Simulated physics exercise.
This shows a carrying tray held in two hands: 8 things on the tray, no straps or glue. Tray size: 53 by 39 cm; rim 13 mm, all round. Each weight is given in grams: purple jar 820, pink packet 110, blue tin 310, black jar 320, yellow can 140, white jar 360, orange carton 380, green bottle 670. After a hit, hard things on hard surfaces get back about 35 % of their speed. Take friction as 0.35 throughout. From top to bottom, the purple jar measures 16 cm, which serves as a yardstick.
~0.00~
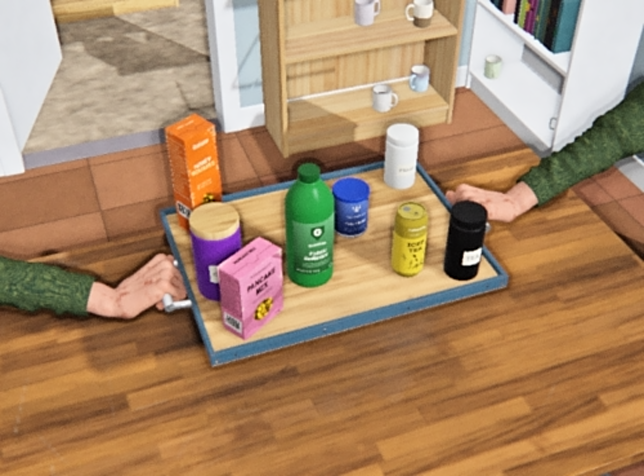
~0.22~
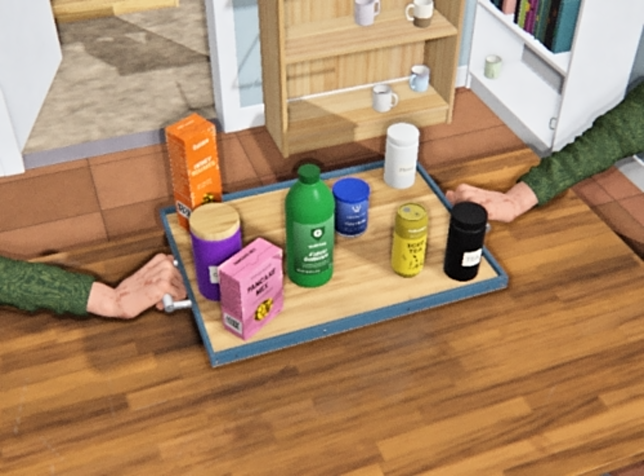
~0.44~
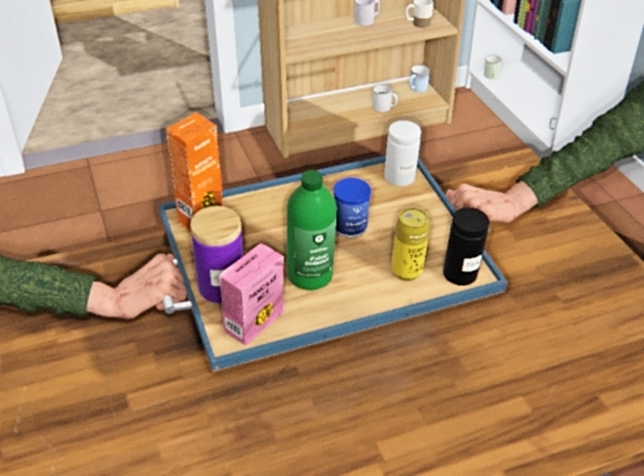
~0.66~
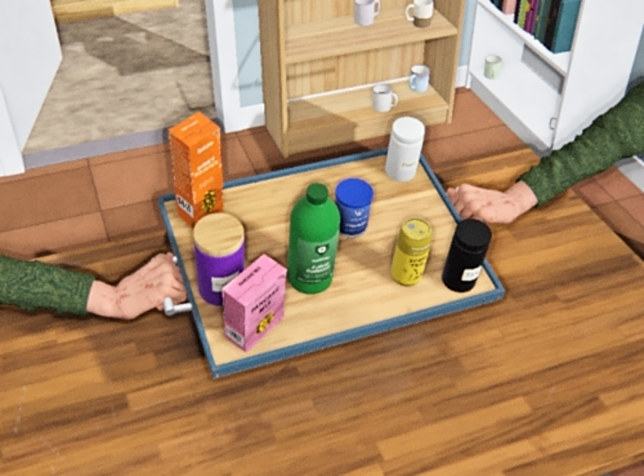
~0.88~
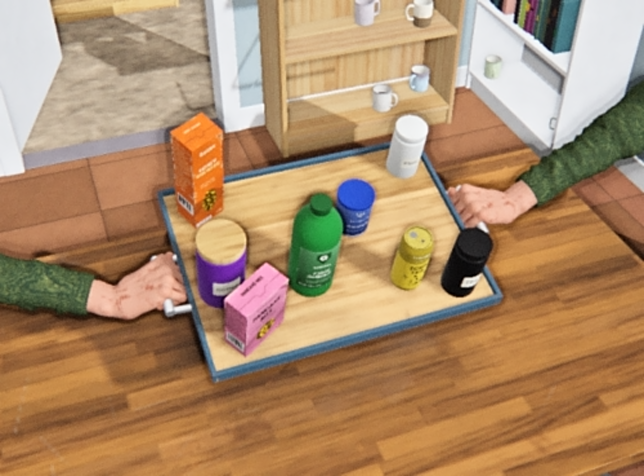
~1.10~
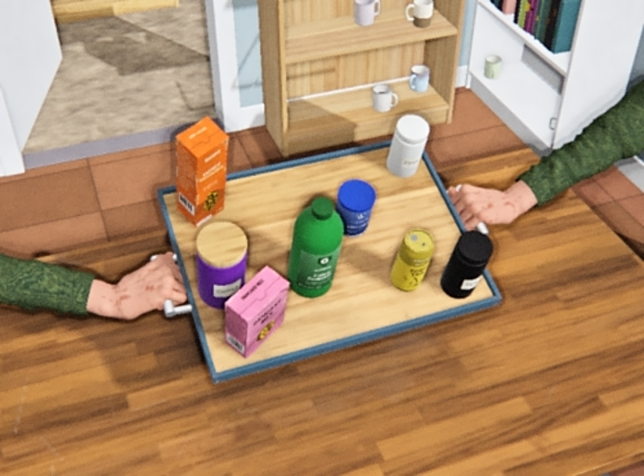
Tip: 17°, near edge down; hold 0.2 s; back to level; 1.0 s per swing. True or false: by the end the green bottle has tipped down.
True.
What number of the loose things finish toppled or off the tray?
I count 2.
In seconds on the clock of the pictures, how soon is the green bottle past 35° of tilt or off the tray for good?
Around 1.7 seconds.
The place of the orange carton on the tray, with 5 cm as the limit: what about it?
In the end the orange carton has moved.
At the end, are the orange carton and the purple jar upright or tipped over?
Final state - orange carton: Goes over; purple jar: Remains on its base.
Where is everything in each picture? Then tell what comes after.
In the first frame, tray level; green bottle (310, 224); purple jar (218, 252).
In the second frame, tray level; blue tin (351, 208); black jar (465, 242).
In the third frame, tray tilted 4°, near edge down; yellow can (410, 246); white jar (402, 154).
In the fourth frame, tray tilted 10°, near edge down; orange carton (198, 175); purple jar (220, 261).
In the fifth frame, tray tilted 15°, near edge down; pink packet (256, 311); blue tin (353, 208).
In the sixth frame, tray tilted 17°, near edge down; green bottle (316, 245); black jar (466, 266).
After 1.50 s, tray tilted 16°, near edge down; green bottle 8° off its base near (326, 251); orange carton 63° off its base.
After 1.70 s, tray tilted 12°, near edge down; green bottle 54° off its base near (361, 297); orange carton on its side; purple jar moved 3 cm.
After 1.90 s, tray tilted 5°, near edge down; green bottle now off the tray; orange carton on its side; purple jar moved 3 cm.
After 2.00 s, tray tilted 3°, near edge down; orange carton on its side; purple jar moved 3 cm; pink packet moved 2 cm.
In the end (2.8 s), off the tray and tipped over, green bottle; toppled on the tray, orange carton; the other 6 under 5 cm from the start.
